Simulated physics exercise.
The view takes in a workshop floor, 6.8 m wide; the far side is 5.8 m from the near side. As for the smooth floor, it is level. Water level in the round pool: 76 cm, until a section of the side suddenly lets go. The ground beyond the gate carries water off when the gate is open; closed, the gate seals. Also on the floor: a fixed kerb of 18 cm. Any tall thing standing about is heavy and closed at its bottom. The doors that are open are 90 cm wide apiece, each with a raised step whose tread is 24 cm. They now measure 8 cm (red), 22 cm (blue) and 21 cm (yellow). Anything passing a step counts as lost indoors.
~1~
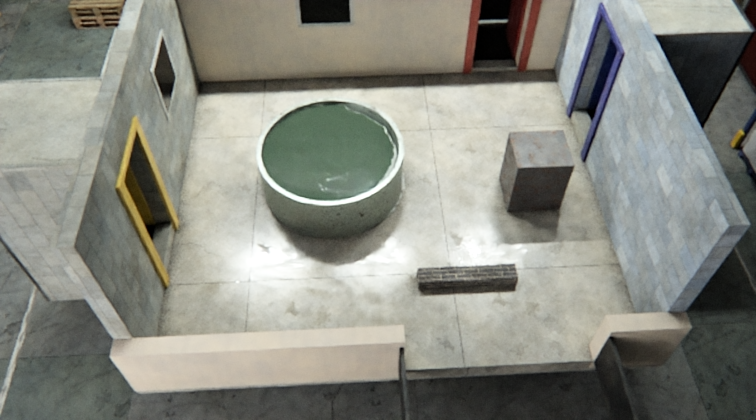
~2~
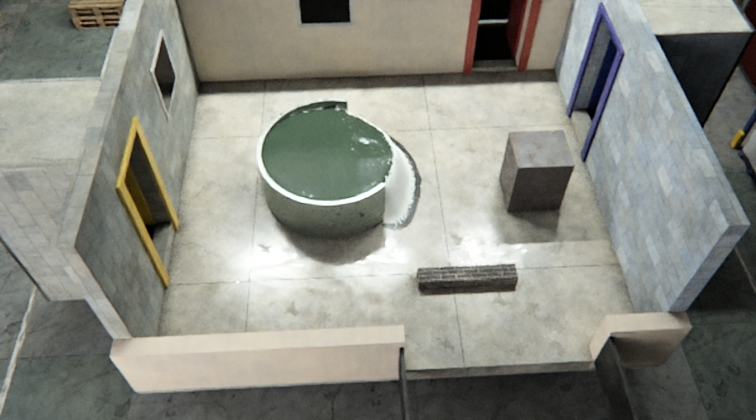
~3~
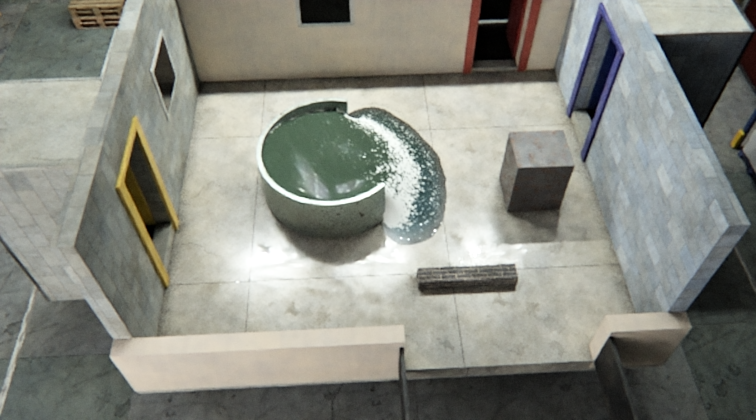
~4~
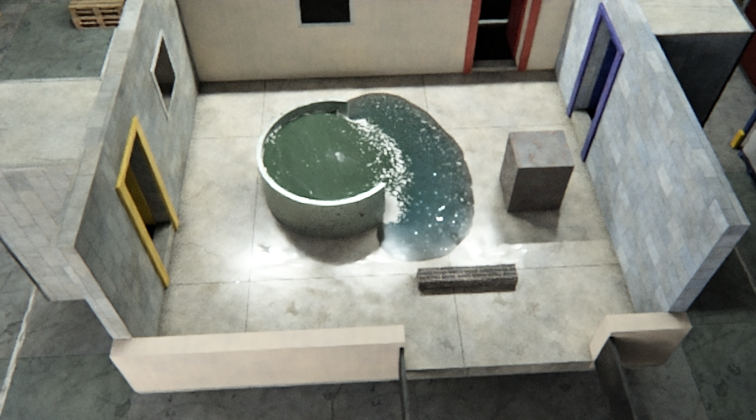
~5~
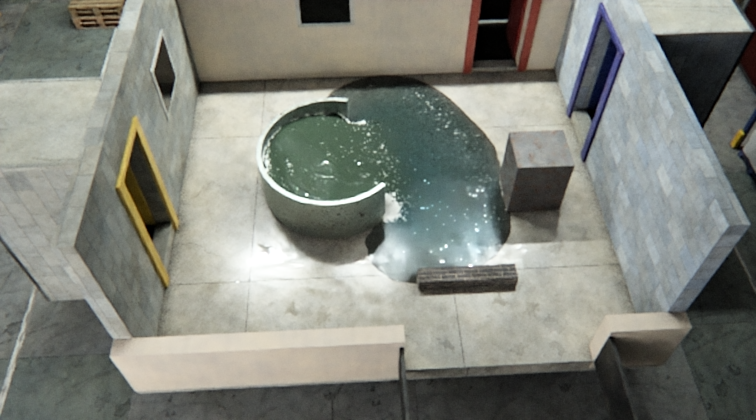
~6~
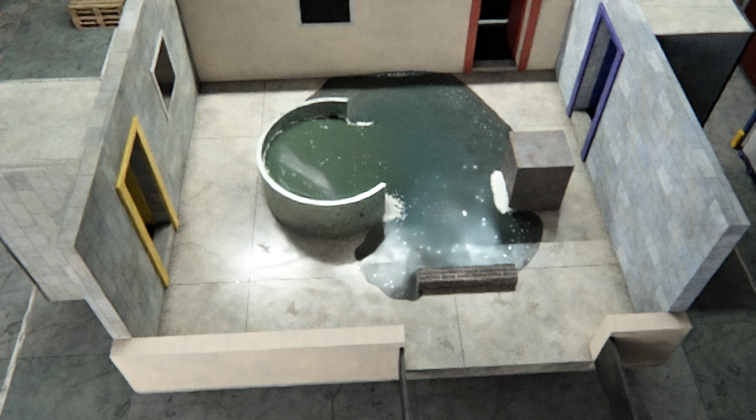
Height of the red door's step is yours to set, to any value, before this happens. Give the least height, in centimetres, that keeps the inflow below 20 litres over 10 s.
About 25 cm.
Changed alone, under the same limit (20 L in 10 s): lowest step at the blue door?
Blue door, minimum about 27 cm.
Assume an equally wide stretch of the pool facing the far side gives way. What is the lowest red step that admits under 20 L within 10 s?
Minimum height: Approx. 10.0 cm.
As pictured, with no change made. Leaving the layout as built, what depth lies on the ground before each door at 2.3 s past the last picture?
Depths, in cm - red: 27, blue: 28, yellow: 0.
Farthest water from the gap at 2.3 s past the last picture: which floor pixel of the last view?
The farthest wet point sits near (637, 342) in the last view.
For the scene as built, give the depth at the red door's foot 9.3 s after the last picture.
It comes to about 4.5 centimetres deep.
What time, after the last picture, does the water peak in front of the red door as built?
2.4 s.
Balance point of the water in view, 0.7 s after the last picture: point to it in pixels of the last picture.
Near (405, 165).
Then, 0.7 s after the last picture water covers 45 % of the floor, deepest (36 cm) near (490, 196); 16 cm at the red door, 6 litres in over its 8 cm step.
Then, 2.3 s after the last picture water covers 60 % of the floor, deepest (30 cm) near (565, 123); 27 cm at the red door, 95 litres in over its 8 cm step.
Then, 9.3 s after the last picture water covers 95 % of the floor, deepest (11 cm) near (249, 326); 4 cm at the red door, 186 litres in over its 8 cm step.
At the red door as built, the water peaked near 27 cm, 2.3 s after the last picture.
With a step of 22.5 cm, 27 litres would have come in within the 10 s; with 30.5 cm, 8 litres. So under 20 litres takes about 25 cm.
